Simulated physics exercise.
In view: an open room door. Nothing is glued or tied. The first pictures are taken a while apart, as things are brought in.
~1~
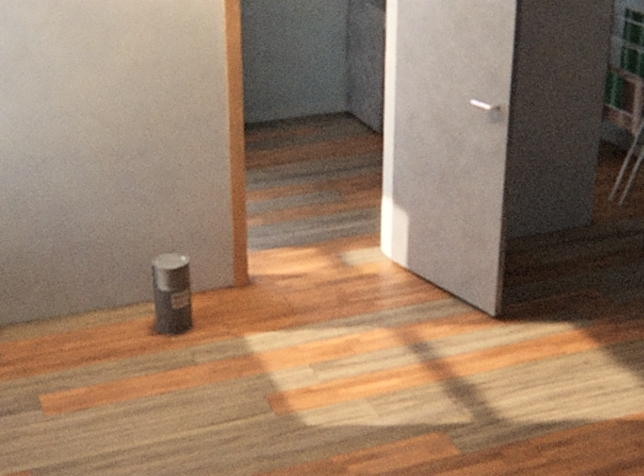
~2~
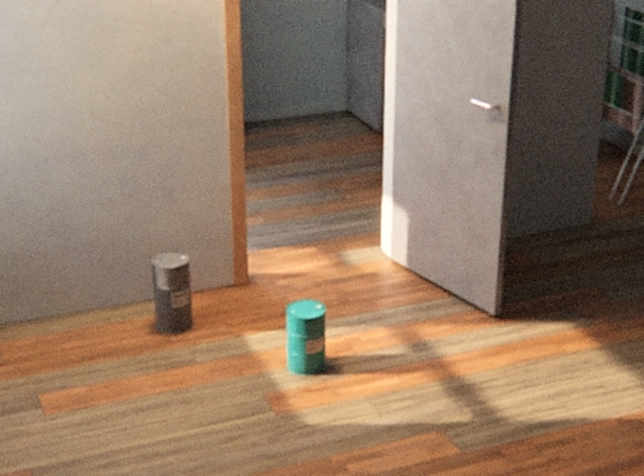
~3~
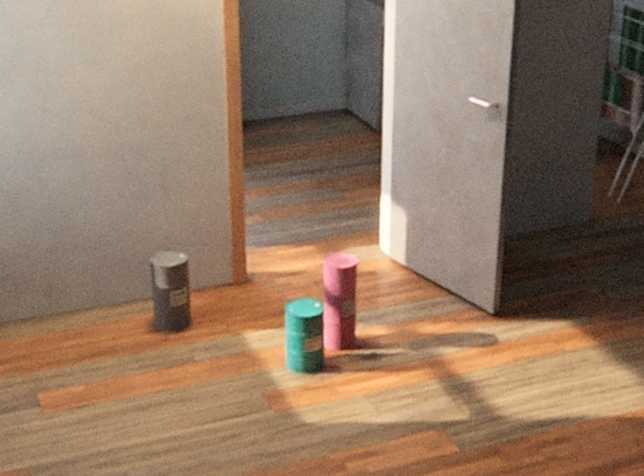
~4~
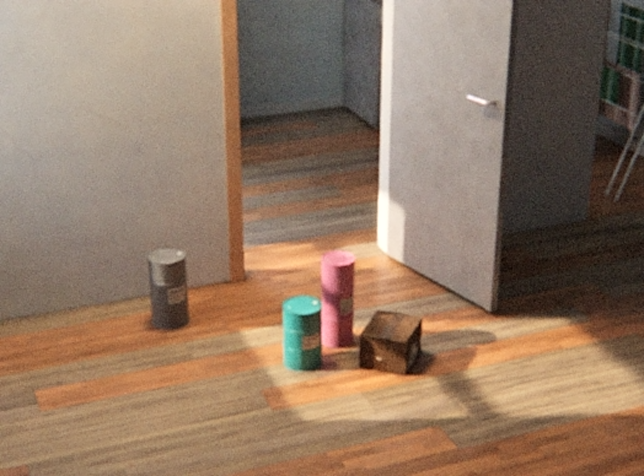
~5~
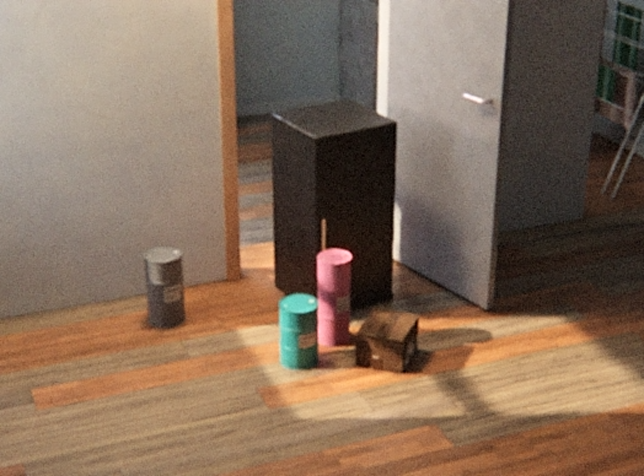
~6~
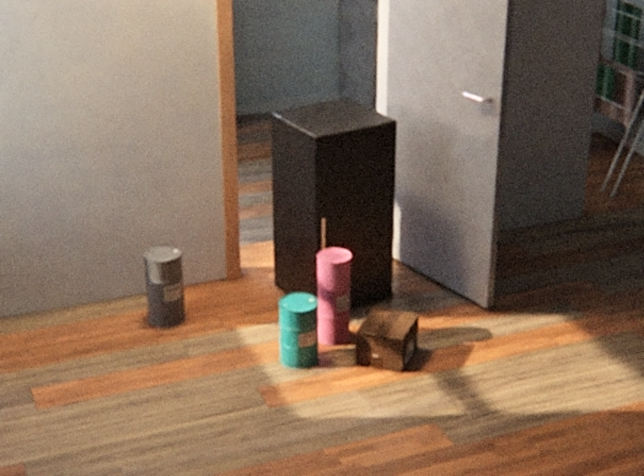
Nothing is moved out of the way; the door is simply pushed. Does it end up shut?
As it turns out, it is blocked.
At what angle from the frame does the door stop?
Some 70° open.
Then, 0.50 s after the last picture, door 92° open.
Then, 0.80 s after the last picture, door 76° open.
At rest, door 71° open; all 5 in place. Seen from the same camera at the end, black appliance near (331, 206).
